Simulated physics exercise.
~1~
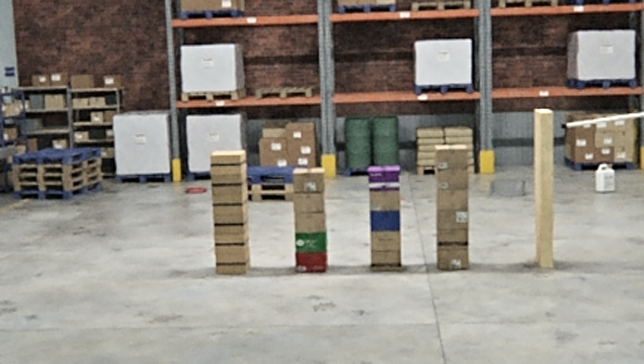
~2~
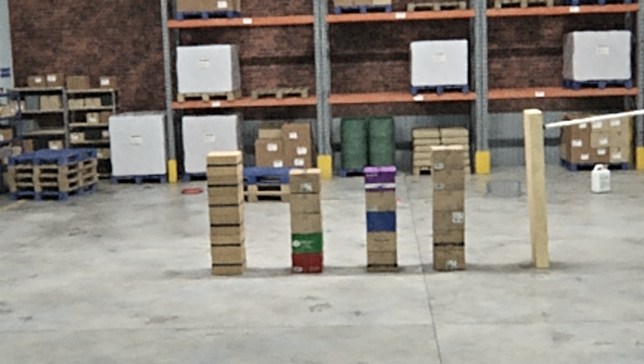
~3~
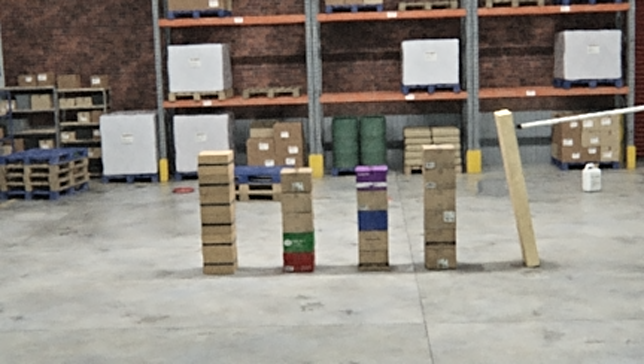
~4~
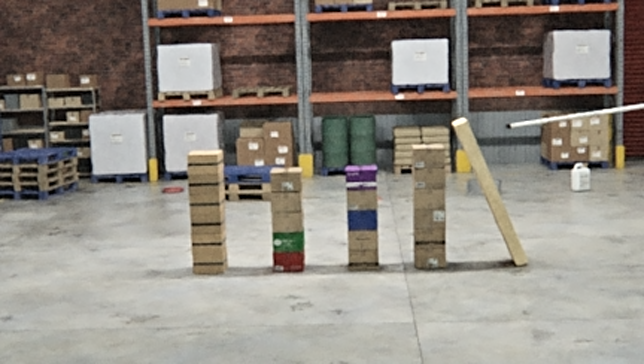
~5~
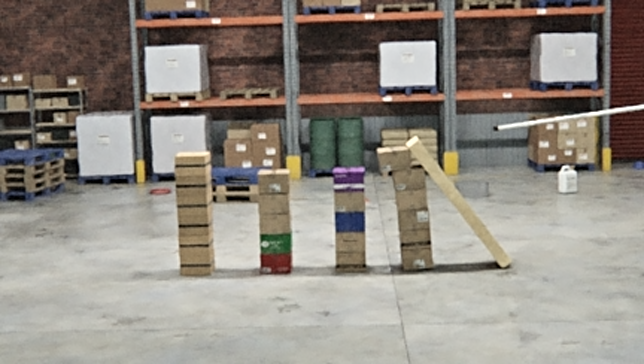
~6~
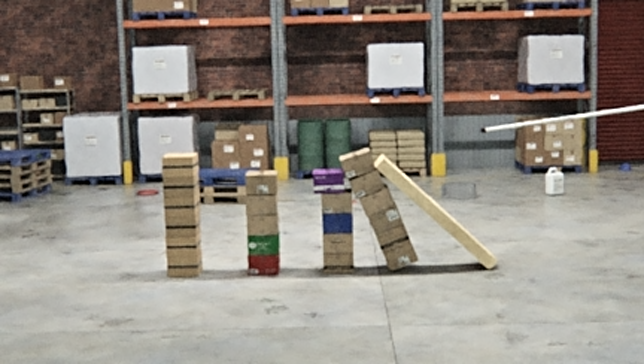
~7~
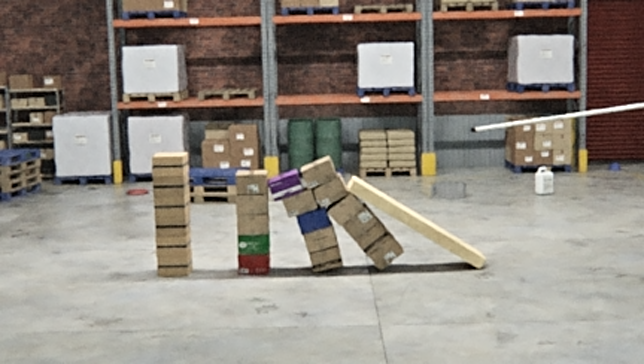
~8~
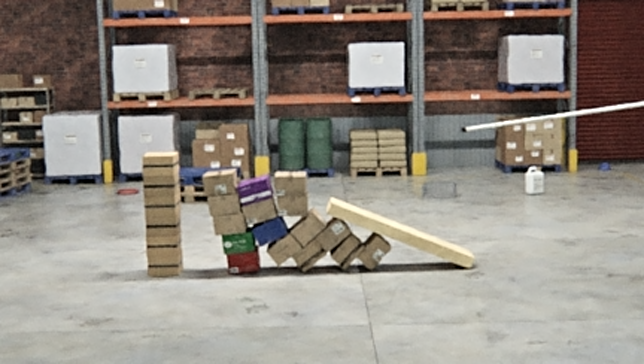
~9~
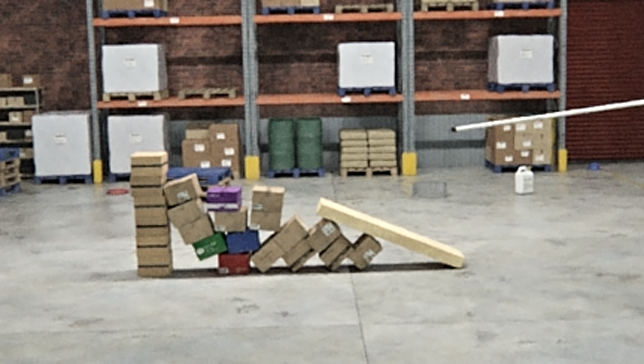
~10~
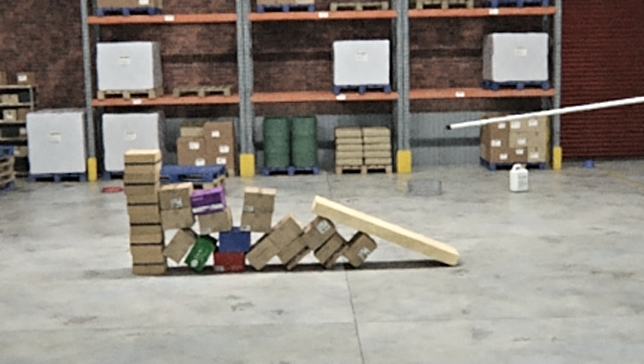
Tipped wooden board toppling leftward into a row of stacked cartons, collapsing three piles against the last, which stays standing.
